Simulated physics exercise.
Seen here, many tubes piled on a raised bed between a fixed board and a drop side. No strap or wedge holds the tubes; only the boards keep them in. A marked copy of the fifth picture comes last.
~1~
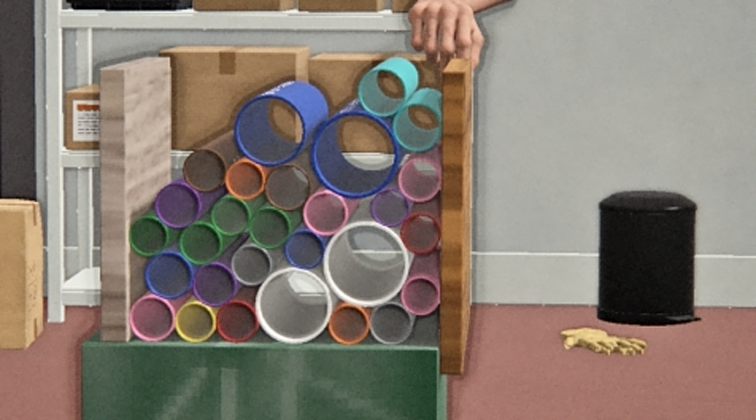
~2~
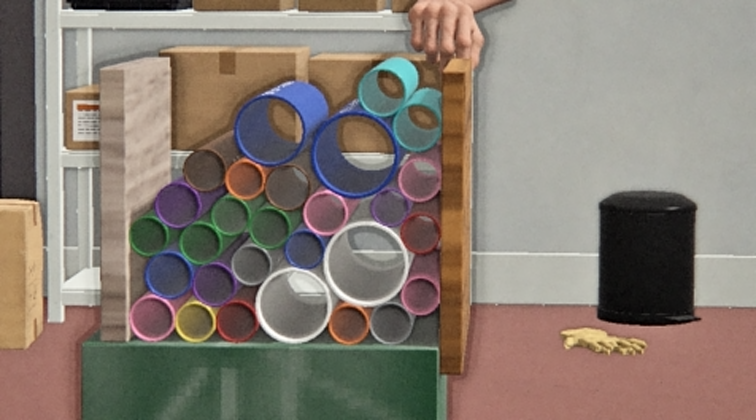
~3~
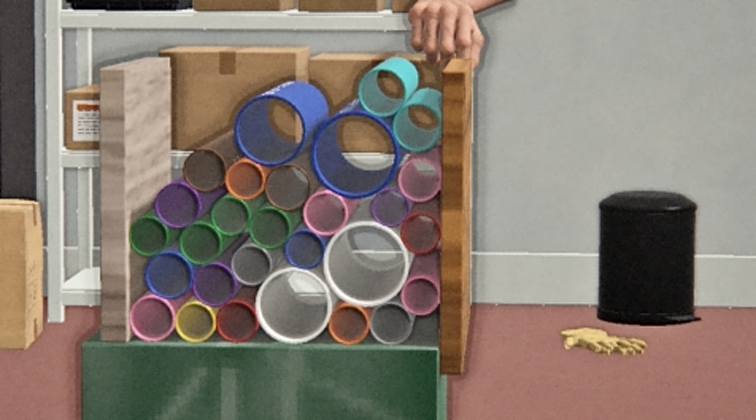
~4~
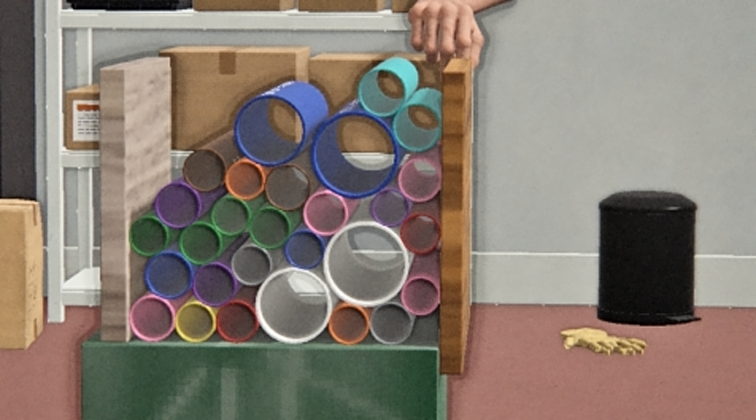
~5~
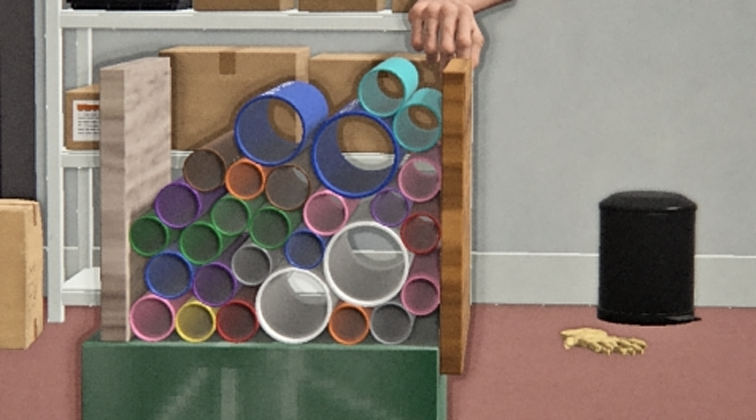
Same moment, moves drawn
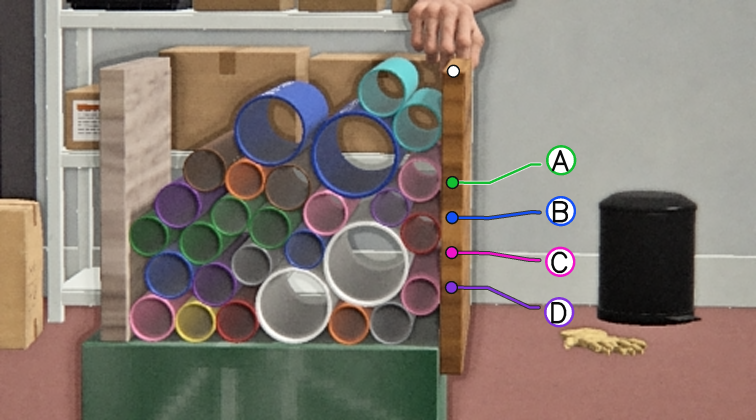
In the video, a hand rests on top of the right wooden board beside a stack of colourful tubes piled between two upright boards on a green base, with a black bin and gloves nearby; nothing visibly moves.
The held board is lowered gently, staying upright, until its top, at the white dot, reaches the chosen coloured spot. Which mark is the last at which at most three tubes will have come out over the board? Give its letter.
Stop at C.
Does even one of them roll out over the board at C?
At C: Yes.
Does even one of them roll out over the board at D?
Yes, at D.
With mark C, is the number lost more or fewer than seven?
At C, fewer than seven.
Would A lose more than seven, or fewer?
At A, fewer than seven.
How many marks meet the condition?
Three of them.
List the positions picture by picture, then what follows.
In the first frame, a pink tube (325, 214); a green tube (148, 236); a turquoise tube (417, 127).
In the second frame, a turquoise tube (417, 127); side board (457, 203).
In the third frame, a pink tube (152, 319); a grey tube (391, 323).
In the fourth frame, a grey tube (252, 265); a pink tube (325, 214).
In the fifth frame, a green tube (148, 236); a turquoise tube (417, 127); side board (457, 203).
On the marked copy, A at (452, 183); B at (452, 218); C at (452, 253); D at (451, 287); the white dot at (453, 71).
Taking C. A third of the way, top of the board (442, 153).
Two thirds of the way, top of the board (441, 247).
When it is over, top of the board (441, 251), two out over the board.
As for the rest, A none out over the board; B none out over the board; D more than three out over the board.
